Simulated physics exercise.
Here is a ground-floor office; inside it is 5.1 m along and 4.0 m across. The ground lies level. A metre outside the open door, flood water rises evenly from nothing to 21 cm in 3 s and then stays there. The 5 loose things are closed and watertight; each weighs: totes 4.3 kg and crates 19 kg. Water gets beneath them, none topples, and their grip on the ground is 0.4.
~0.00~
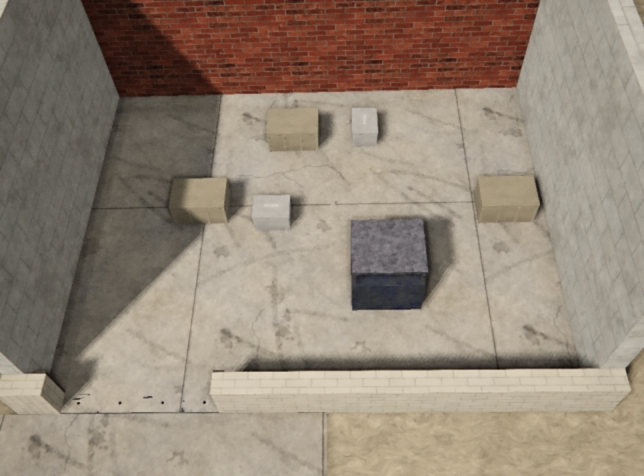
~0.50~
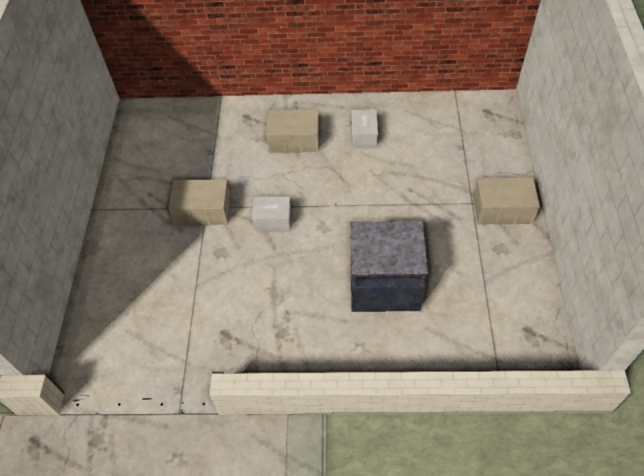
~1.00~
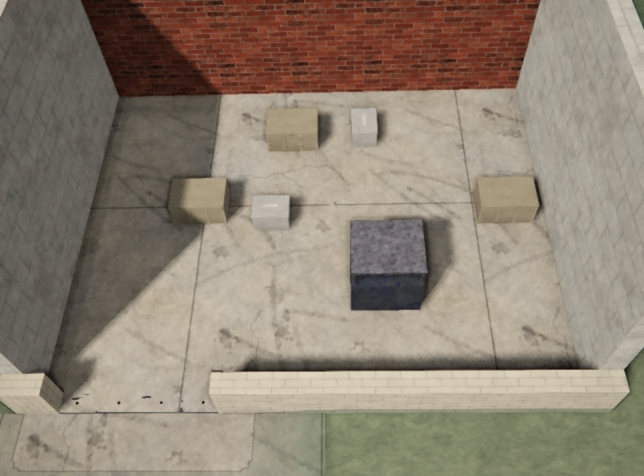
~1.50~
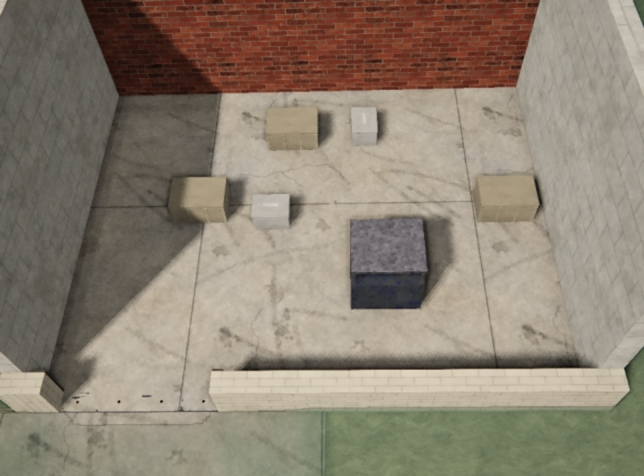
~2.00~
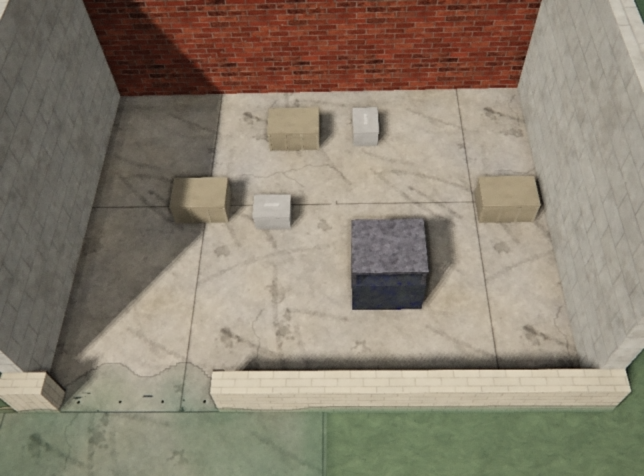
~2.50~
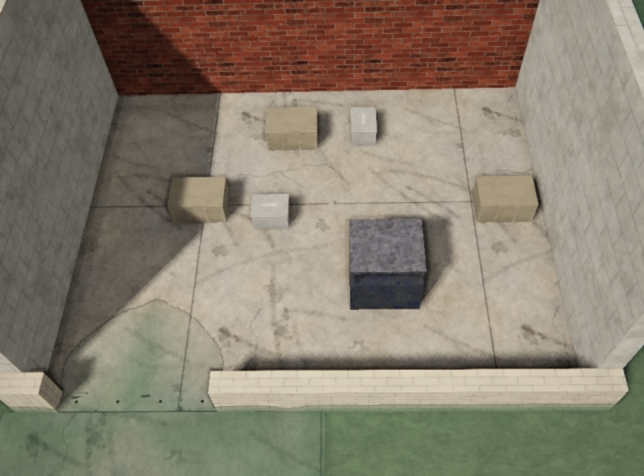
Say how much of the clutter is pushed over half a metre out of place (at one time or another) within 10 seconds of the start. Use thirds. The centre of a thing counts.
That comes to at least two thirds.
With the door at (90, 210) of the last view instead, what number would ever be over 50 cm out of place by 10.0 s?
In that case 5 of them.
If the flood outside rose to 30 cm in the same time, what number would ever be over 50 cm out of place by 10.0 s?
Then 5.
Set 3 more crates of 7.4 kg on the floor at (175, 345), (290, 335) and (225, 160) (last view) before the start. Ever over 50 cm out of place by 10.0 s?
In turn: More, short of it, over.
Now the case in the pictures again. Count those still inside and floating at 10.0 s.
I count 4.
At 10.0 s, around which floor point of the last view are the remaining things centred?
Near (479, 162).
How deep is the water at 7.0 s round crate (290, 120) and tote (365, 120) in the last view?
Roughly 7 and 4 cm.
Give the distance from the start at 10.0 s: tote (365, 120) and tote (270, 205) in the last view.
In that order: 200 cm, 300 cm.
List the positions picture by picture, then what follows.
In the first frame, a tote at (271, 206) rests on the ground; a crate at (198, 193) rests on the ground; 0.0 m2 under water; 0 of 5 have shifted.
In the second frame, a tote at (271, 208) rests on the ground; a crate at (198, 194) rests on the ground; 0.0 m2 under water; 0 of 5 have shifted.
In the third frame, a tote at (271, 206), on the bottom; a crate at (198, 193) rests on the ground; 0.0 m2 under water; 0 of 5 have shifted.
In the fourth frame, a tote at (271, 205), on the bottom; a crate at (198, 192) rests on the ground; 0.0 m2 under water; 0 of 5 have shifted.
In the fifth frame, a tote at (272, 206) rests on the ground; a crate at (199, 192) rests on the ground; 0.2 m2 under water; 0 of 5 have shifted.
In the sixth frame, a tote at (270, 205), on the bottom; a crate at (197, 191), on the bottom; 1.1 m2 under water; 0 of 5 have shifted.
After 3.5 s 0 of 5 are over 50 cm from their spots; 0 afloat.
After 4.5 s 1 of 5 are over 50 cm from their spots; 0 afloat.
After 7.0 s 3 of 5 are over 50 cm from their spots; 1 afloat.
After 10.0 s 5 of 5 are over 50 cm from their spots, and 5 have been at some point; 4 afloat.
